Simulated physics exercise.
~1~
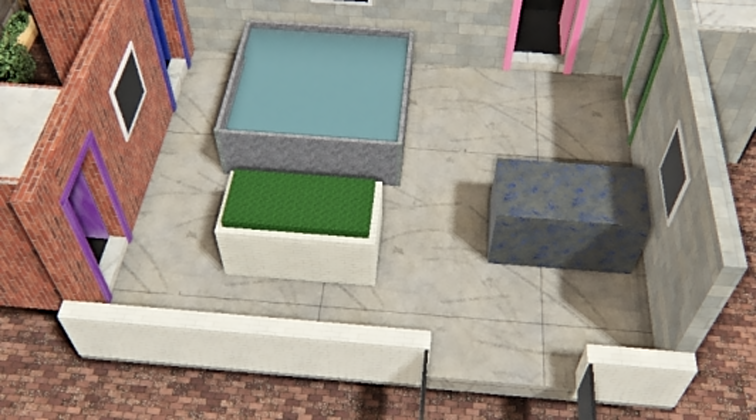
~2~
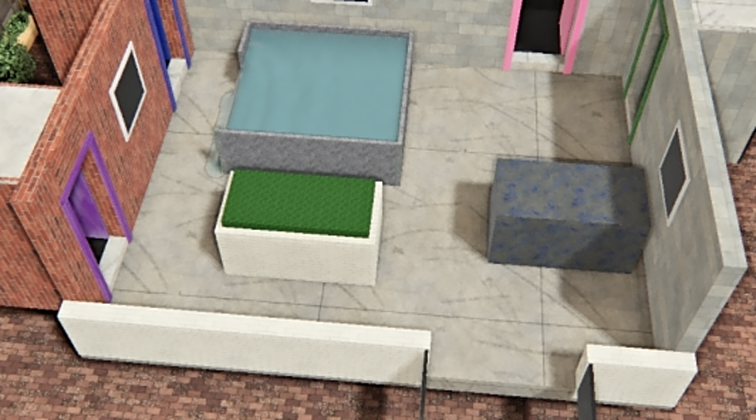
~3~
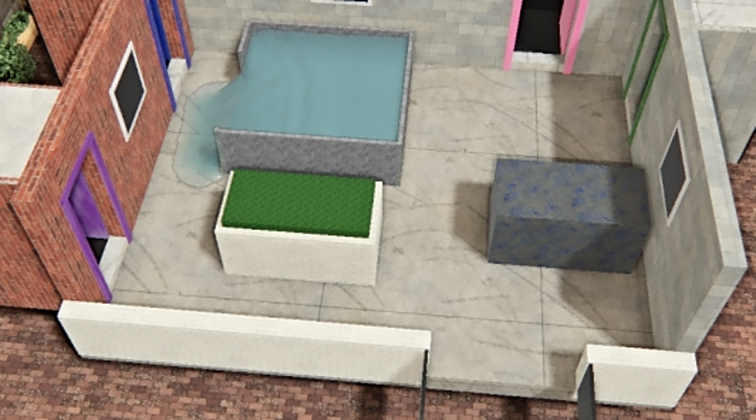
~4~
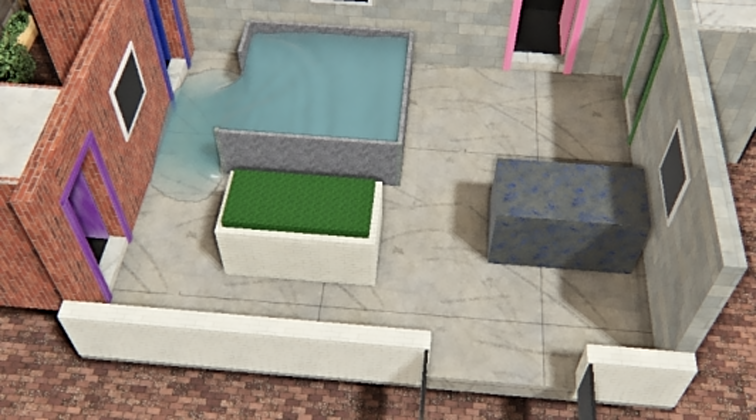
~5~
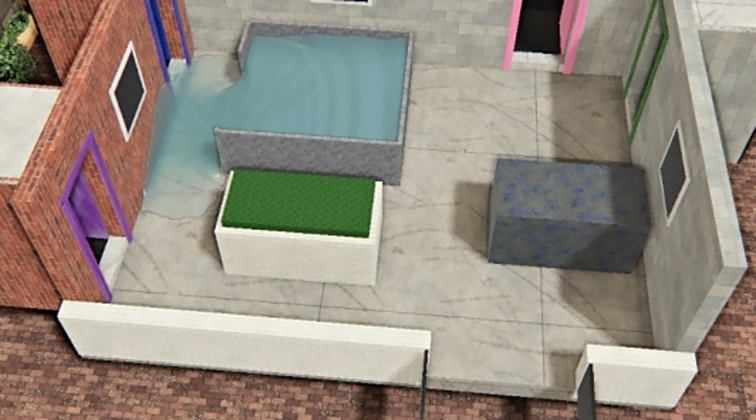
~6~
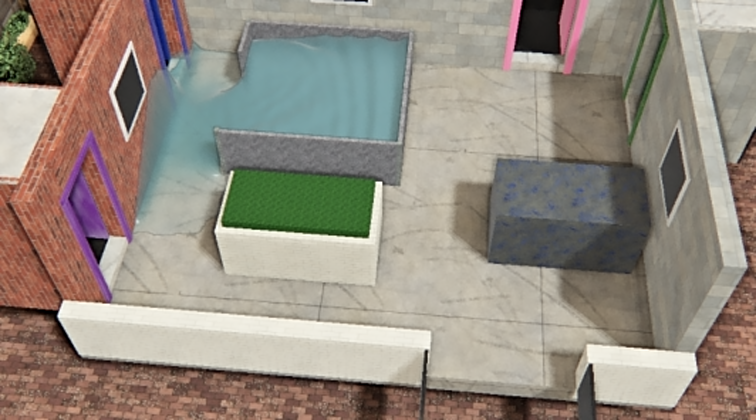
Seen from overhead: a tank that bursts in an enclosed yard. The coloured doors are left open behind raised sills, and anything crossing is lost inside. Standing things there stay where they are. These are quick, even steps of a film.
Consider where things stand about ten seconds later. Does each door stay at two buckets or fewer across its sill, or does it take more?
Taking them in turn: The purple door takes more, the green door stays at two or fewer, the pink door stays at two or fewer, the blue door takes more.
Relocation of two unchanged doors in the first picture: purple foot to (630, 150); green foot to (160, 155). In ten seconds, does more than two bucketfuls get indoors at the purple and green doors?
Purple is not flooded, green is flooded.
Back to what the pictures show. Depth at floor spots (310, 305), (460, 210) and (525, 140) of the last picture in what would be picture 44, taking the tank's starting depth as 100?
First 18, next 4, last 2 in a hundred.
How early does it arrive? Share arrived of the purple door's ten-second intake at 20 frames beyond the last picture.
Roughly 5 per cent.
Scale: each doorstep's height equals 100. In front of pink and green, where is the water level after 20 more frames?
The first comes to about 30 percent, the second to about 100 percent.
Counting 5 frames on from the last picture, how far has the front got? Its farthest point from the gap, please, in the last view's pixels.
I'd say at around (100, 332).
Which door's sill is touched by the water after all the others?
It's the green one.
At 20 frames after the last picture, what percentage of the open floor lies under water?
Roughly 65 percent, I'd say.
A moment on, water covers 20 % of the floor; the purple door wet at the sill, nothing in, the green door not reached, the pink door not reached, the blue door over two buckets in.
Next, water covers 30 % of the floor; the purple door wet at the sill, nothing in, the green door not reached, the pink door not reached, the blue door far over two buckets in.
Then, water covers 65 % of the floor; the purple door under two buckets in, the green door wet at the sill, nothing in, the pink door wet at the sill, nothing in, the blue door far over two buckets in.
Later, water covers 85 % of the floor; the purple door far over two buckets in, the green door under two buckets in, the pink door wet at the sill, nothing in, the blue door far over two buckets in.
In the end, water covers 100 % of the floor; the purple door far over two buckets in, the green door under two buckets in, the pink door wet at the sill, nothing in, the blue door far over two buckets in.
